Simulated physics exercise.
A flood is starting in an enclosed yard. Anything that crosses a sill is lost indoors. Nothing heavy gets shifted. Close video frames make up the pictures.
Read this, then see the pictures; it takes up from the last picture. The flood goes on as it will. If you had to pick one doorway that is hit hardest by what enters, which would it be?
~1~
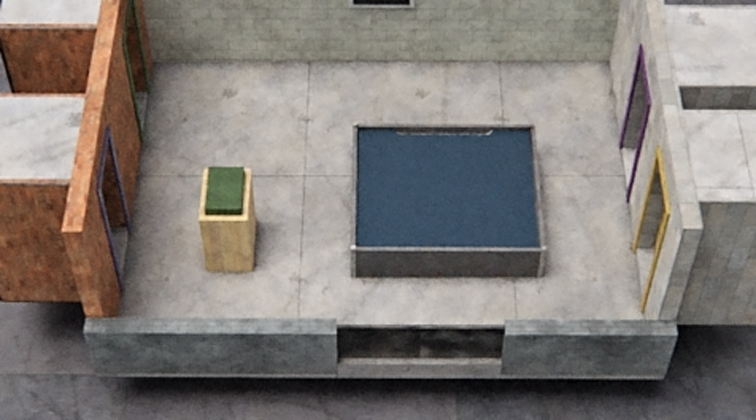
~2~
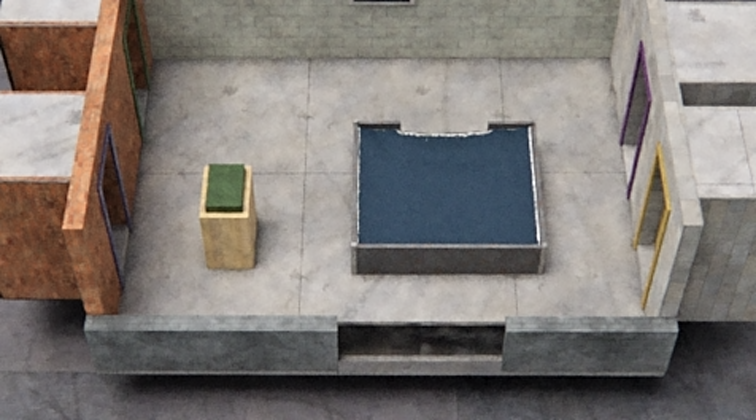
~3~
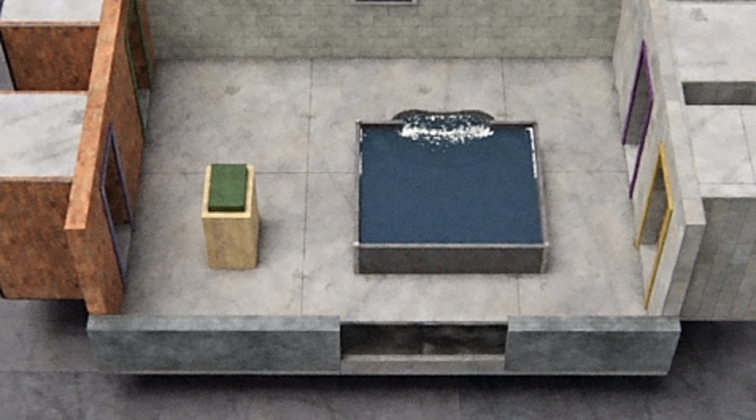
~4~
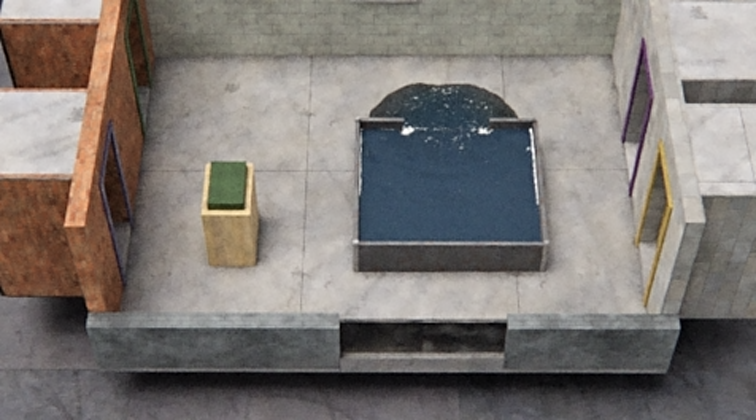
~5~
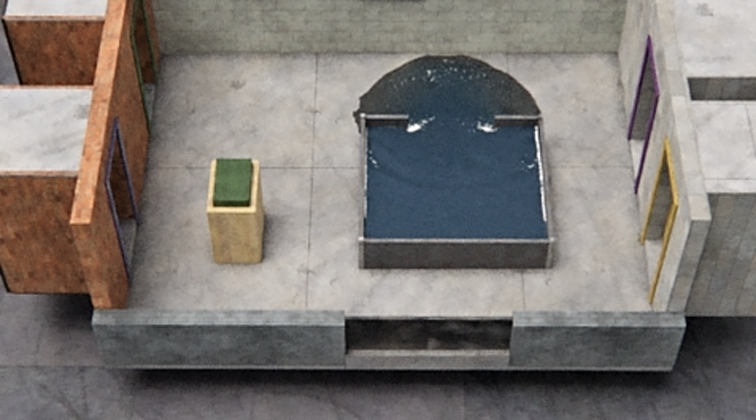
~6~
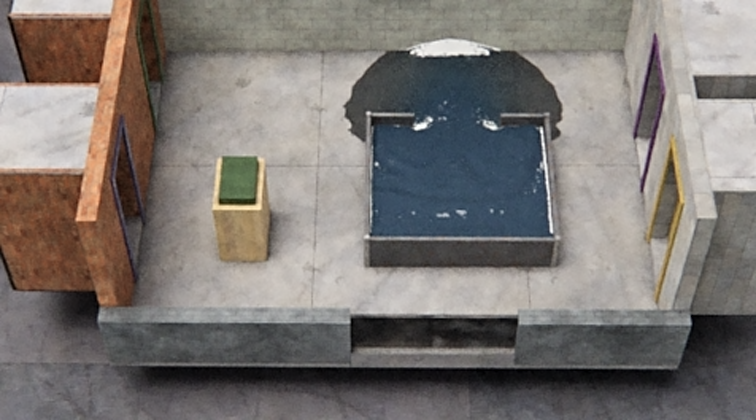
The green doorway takes the most.
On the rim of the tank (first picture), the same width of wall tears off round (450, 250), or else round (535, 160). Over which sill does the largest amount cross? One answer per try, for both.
First case the yellow door, second case the purple door.
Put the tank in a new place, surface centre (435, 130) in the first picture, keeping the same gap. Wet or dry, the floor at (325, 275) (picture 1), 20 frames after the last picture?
Bone-dry.
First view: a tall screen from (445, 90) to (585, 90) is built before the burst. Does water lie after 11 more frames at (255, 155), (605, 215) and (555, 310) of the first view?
Going through them in order, I get high and dry, high and dry and high and dry.
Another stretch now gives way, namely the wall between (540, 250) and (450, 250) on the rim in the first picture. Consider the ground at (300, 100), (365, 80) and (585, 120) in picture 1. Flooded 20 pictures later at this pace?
In the order asked: Bare, bare, waterlogged.
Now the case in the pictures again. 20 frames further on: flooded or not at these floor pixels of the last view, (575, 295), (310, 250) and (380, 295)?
First spot not wetted, second not wetted, third not wetted.
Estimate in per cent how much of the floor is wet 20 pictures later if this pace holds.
That should be about 50 %.
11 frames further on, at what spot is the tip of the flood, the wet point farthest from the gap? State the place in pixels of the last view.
I'd point to (177, 58).
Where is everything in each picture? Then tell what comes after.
The open tank at (446, 189) is whole and still, in the first picture.
The front is at a hidden place, out from the gap on the open tank's far side, in the second picture.
The front is at (399, 119), out from the gap on the open tank's far side, in the third picture.
Water pours out on the open tank's far side and has run to (413, 88), in the fourth picture.
The front is at (426, 60), out from the gap on the open tank's far side, in the fifth picture.
The front is at (398, 52), out from the gap on the open tank's far side, in the sixth picture.
A moment on, water covers 15 % of the floor; green door not reached, purple door not reached, blue door not reached, yellow door not reached.
Next, water covers 25 % of the floor; green door not reached, purple door not reached, blue door not reached, yellow door not reached.
Then, water covers 50 % of the floor; green door some in, purple door wet at the sill, nothing in, blue door not reached, yellow door wet at the sill, nothing in.
Later, water covers 75 % of the floor; green door a lot in, purple door a trickle in, blue door wet at the sill, nothing in, yellow door wet at the sill, nothing in.
In the end, water covers 95 % of the floor; green door a lot in, purple door some in, blue door wet at the sill, nothing in, yellow door wet at the sill, nothing in; the green door has let in the most.
